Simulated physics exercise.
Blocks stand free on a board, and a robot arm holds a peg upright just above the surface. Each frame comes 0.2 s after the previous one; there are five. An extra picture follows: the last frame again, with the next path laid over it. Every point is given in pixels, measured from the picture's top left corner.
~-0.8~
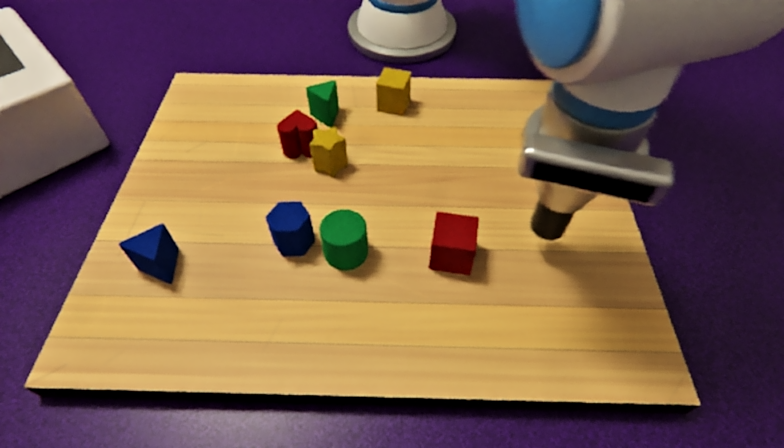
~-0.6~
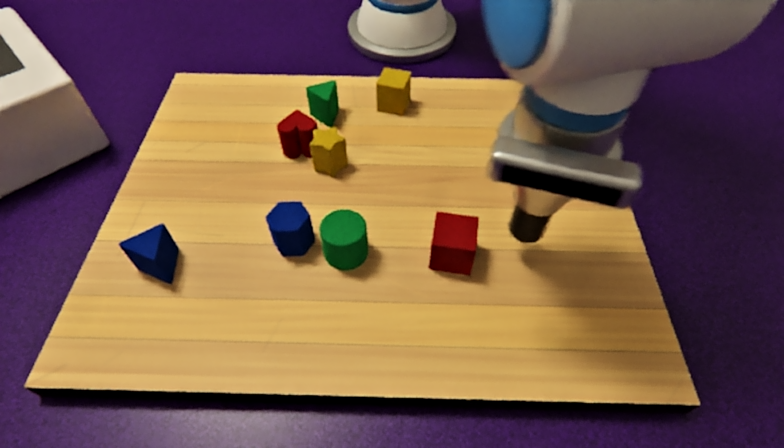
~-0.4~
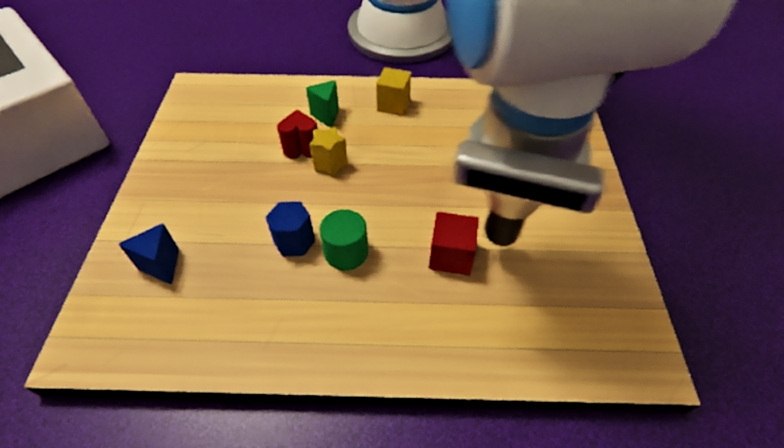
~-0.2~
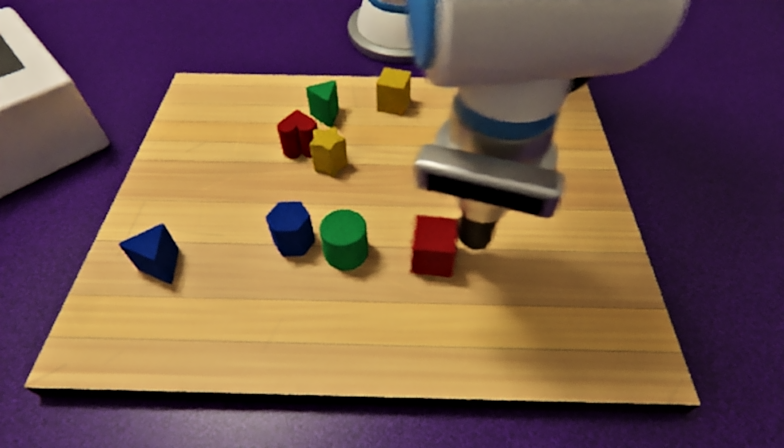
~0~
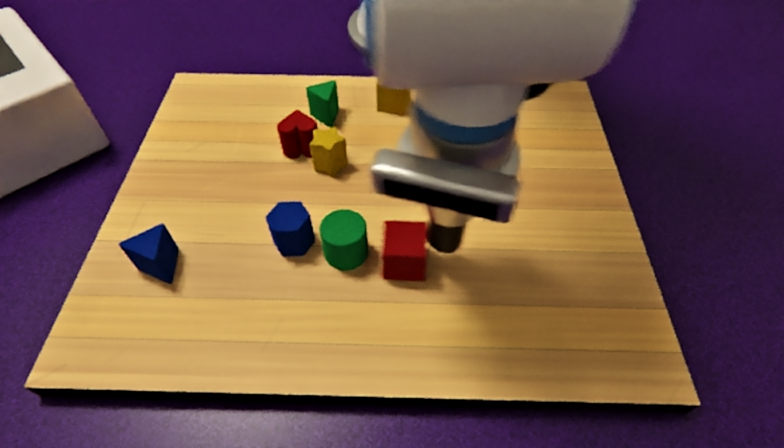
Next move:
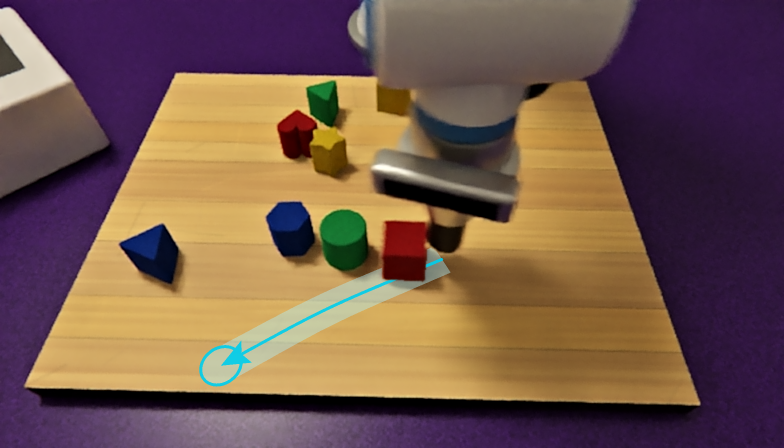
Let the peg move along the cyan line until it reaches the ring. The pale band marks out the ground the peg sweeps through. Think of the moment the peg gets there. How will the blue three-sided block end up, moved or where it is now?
By the end it is where it was.
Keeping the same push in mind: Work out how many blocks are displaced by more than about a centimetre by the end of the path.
There will be three or more blocks that move more than 1 cm.
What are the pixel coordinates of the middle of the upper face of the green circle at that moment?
(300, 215)
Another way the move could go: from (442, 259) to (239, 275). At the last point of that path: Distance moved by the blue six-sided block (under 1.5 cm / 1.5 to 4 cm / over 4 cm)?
It slides well over 4 cm.
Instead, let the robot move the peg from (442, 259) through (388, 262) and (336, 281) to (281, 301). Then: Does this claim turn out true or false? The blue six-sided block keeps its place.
My answer: False.
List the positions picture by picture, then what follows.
In the first picture, peg tip at (547, 228); block tops, blue three-sided block at (145, 241); blue six-sided block at (288, 215); green circle at (343, 226); red square block at (456, 230).
In the second picture, peg at (526, 231); blocks unchanged.
In the third picture, peg at (501, 234); blocks unchanged.
In the fourth picture, peg at (475, 237); red square block at (435, 233).
In the fifth picture, peg at (445, 241); blue three-sided block at (145, 241); blue six-sided block at (288, 215); green circle at (343, 226); red square block at (405, 237).
Path on the board, from (442, 259) by way of (374, 288) and (300, 322) to (221, 365).
The first path, step by step. One third of the way, peg at (372, 270); blue six-sided block at (267, 207), turned 20° anticlockwise; green circle at (308, 218); red square block at (329, 251), turned 40° clockwise.
Two thirds of the way, peg at (294, 306); blue six-sided block at (260, 205), turned 20° anticlockwise; green circle at (300, 215); red square block at (288, 254), turned 95° clockwise.
At the end, peg at (210, 350); blue three-sided block in place; blue six-sided block at (260, 205), turned 20° anticlockwise; green circle at (300, 215); red square block at (288, 254), turned 95° clockwise.
